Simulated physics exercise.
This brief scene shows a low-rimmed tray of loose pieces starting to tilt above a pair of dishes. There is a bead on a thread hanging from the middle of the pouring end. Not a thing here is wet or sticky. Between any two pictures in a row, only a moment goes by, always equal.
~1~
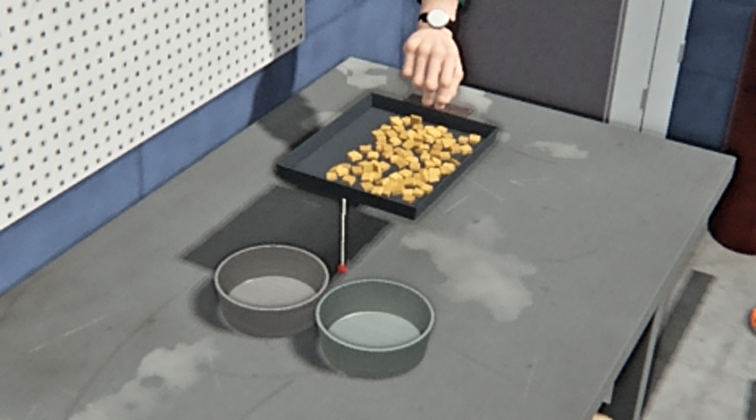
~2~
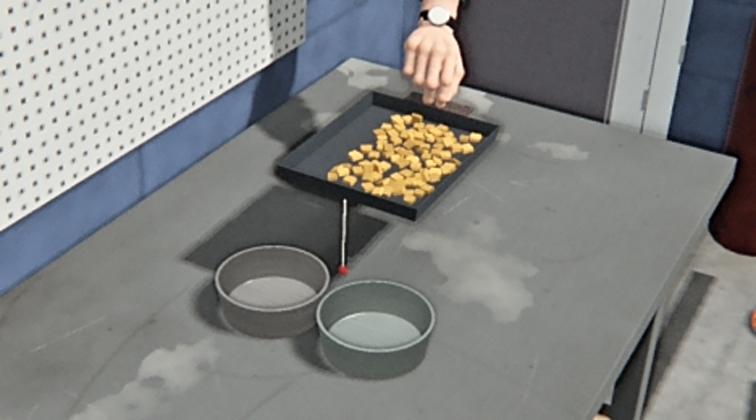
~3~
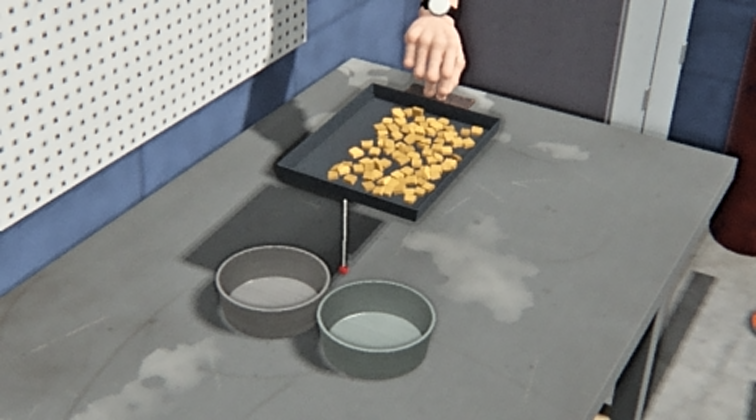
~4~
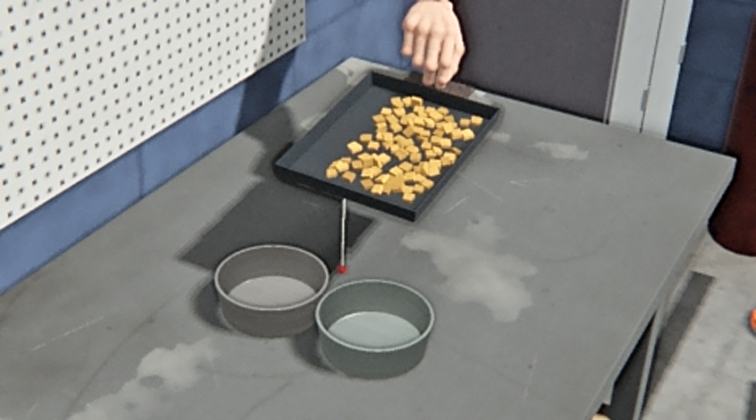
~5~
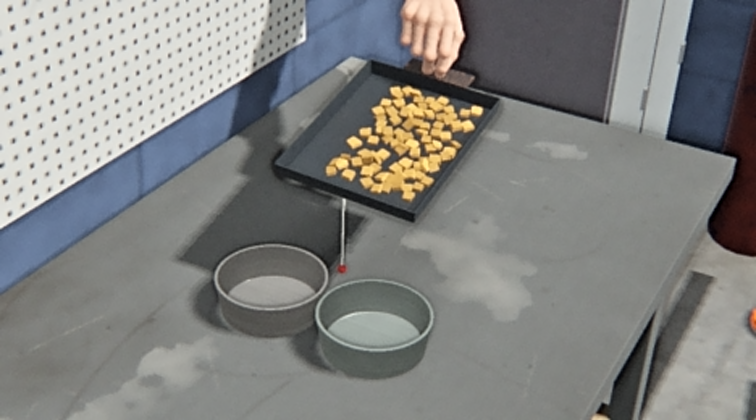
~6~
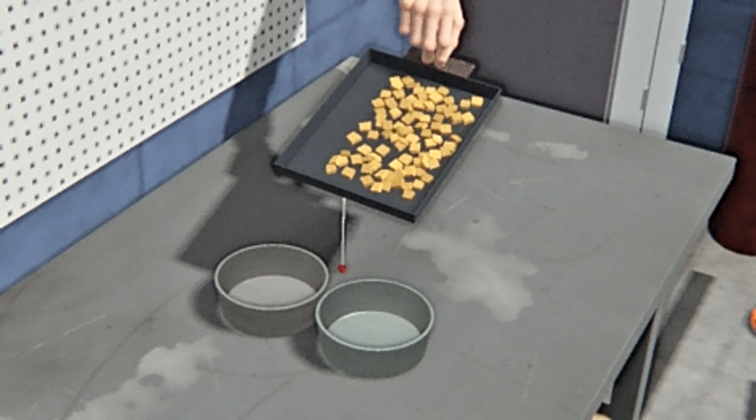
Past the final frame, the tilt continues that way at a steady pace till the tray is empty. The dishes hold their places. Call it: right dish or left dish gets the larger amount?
Right dish.
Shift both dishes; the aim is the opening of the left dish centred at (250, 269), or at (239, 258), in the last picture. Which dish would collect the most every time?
The dish to the right at the first, the dish to the right at the second.
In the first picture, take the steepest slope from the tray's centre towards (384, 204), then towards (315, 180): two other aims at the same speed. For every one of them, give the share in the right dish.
First some 100, then 0 per cent.
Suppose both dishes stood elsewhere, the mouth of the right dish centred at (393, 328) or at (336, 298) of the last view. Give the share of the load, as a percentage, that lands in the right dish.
It comes to near 60 per cent the first time and near 70 per cent the second time.
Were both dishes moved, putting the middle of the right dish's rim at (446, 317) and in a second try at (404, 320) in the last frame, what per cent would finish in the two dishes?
Well, you'd get about 60 per cent and then about 90 per cent.
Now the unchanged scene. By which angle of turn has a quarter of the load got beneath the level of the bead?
A tilt of roughly 110°.
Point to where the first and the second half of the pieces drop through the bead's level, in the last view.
About (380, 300) to begin with, then about (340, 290).
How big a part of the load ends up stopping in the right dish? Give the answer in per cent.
About 80 per cent.
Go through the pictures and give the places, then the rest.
The first frame shows corners of the pouring end at (281, 163) and (415, 205), level; middle of the load at (407, 154), cereal squares; left dish at (241, 317); right dish at (346, 357); bead on its thread at (342, 269).
The second frame shows corners of the pouring end at (281, 164) and (416, 206), level; middle of the load at (408, 154).
The third frame shows corners of the pouring end at (282, 164) and (416, 207), tipped barely, lowest at the right corner; middle of the load at (409, 150).
The fourth frame shows corners of the pouring end at (280, 163) and (414, 209), tipped a little, lowest at the right corner; middle of the load at (408, 143).
The fifth frame shows corners of the pouring end at (279, 162) and (414, 210), tipped a little, lowest at the right corner; middle of the load at (408, 137).
The sixth frame shows corners of the pouring end at (279, 162) and (413, 211), tipped clearly, lowest at the right corner; middle of the load at (408, 131); left dish at (241, 316); right dish at (346, 357).
Soon after the last picture, tray tipped steeply; all on the tray.
A little later, tray tipped right over; nearly all on the tray; a small part in the right dish; a stray few in the left dish; a stray few in the air.
Later still, tray tipped past a quarter turn; most in the right dish; a small part in the left dish; a small part outside both; a stray few in the air.
At rest, tray tipped past a quarter turn; most in the right dish; a small part in the left dish; a small part outside both; a stray few in the air.
